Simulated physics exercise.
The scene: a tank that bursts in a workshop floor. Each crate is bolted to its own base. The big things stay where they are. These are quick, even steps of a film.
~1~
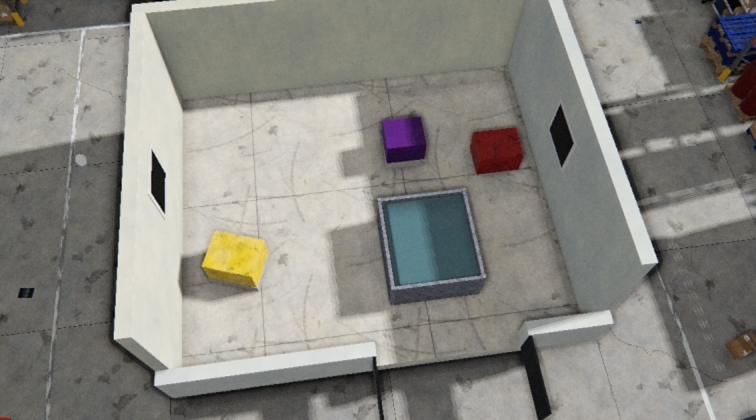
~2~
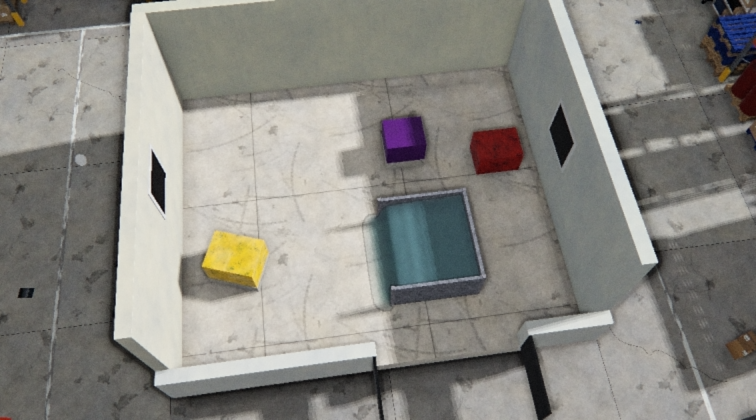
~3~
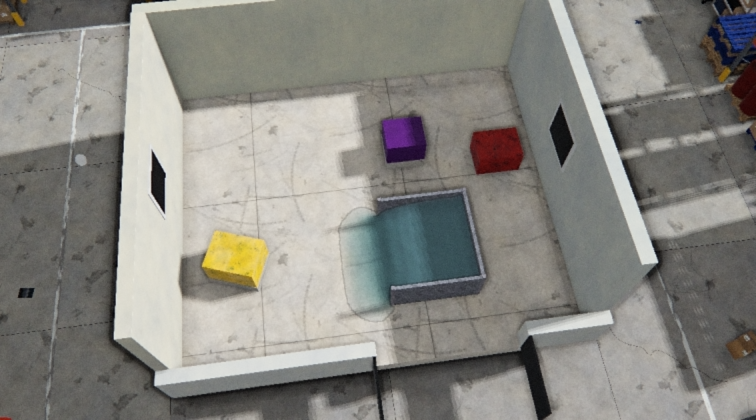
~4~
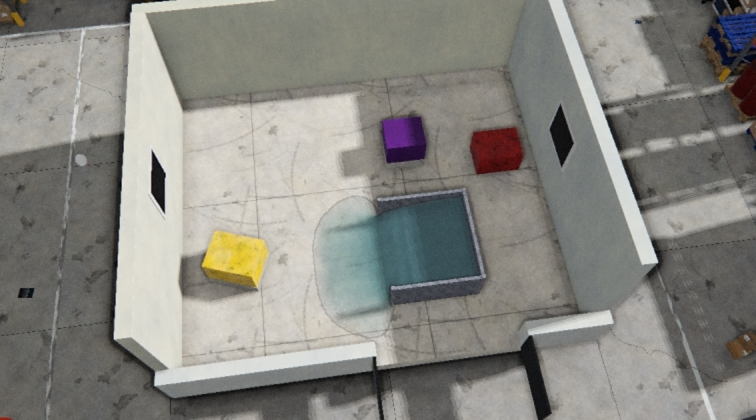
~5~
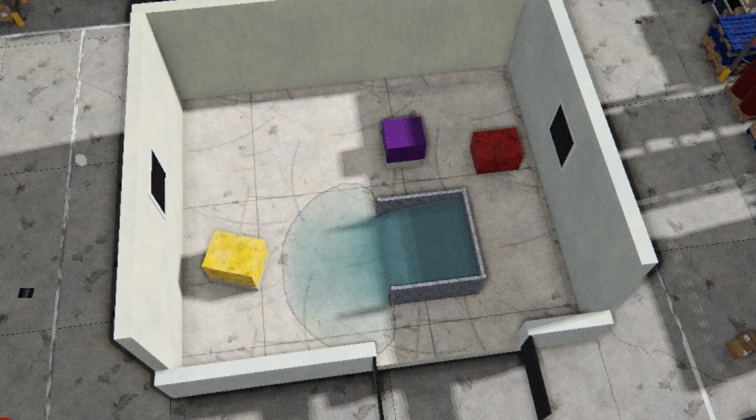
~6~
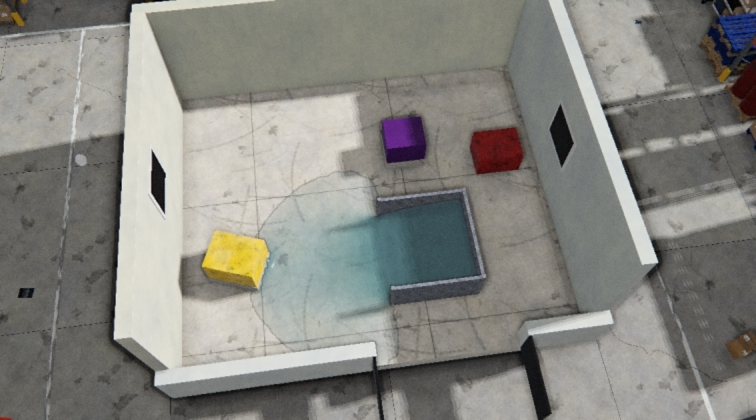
Water pouring from the open left side of a tank, spreading across a workshop floor and reaching a yellow block.
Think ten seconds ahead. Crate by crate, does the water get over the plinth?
In the end: The yellow crate is soaked; the red crate is soaked; the purple crate keeps dry.
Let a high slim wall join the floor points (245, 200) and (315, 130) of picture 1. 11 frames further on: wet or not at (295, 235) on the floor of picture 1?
Answer: Wet.
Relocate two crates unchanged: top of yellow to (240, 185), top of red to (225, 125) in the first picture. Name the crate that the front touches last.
I say the purple crate.
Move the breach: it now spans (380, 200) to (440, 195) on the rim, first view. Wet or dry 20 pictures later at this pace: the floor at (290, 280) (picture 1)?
At that place: Not flooded.
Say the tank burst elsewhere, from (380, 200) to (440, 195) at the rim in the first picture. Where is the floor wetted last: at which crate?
It is the yellow crate.
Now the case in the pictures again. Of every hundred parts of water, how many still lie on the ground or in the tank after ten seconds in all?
Some 96 per cent.
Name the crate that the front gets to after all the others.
The crate marked red.
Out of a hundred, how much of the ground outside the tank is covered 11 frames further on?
Some 40 per cent.
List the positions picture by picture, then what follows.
In the first picture, the open tank at (430, 239) is whole and still.
In the second picture, the front is at (376, 216), out from the gap at (387, 255).
In the third picture, the front is at (357, 213), out from the gap at (387, 256).
In the fourth picture, water pours out at (387, 256) and has run to (338, 207).
In the fifth picture, the front is at (287, 246), out from the gap at (387, 256).
In the sixth picture, the front is at a hidden place, out from the gap at (387, 257).
A moment on, water covers 35 % of the floor; the yellow crate water round its plinth, the red crate not reached, the purple crate not reached.
Next, water covers 40 % of the floor; the yellow crate water round its plinth, the red crate not reached, the purple crate not reached.
Then, water covers 45 % of the floor; the yellow crate water round its plinth, the red crate not reached, the purple crate not reached.
Later, water covers 70 % of the floor; the yellow crate water round its plinth, the red crate not reached, the purple crate water round its plinth.
In the end, water covers 95 % of the floor; the yellow crate was topped, the red crate was topped, the purple crate stayed above the water.
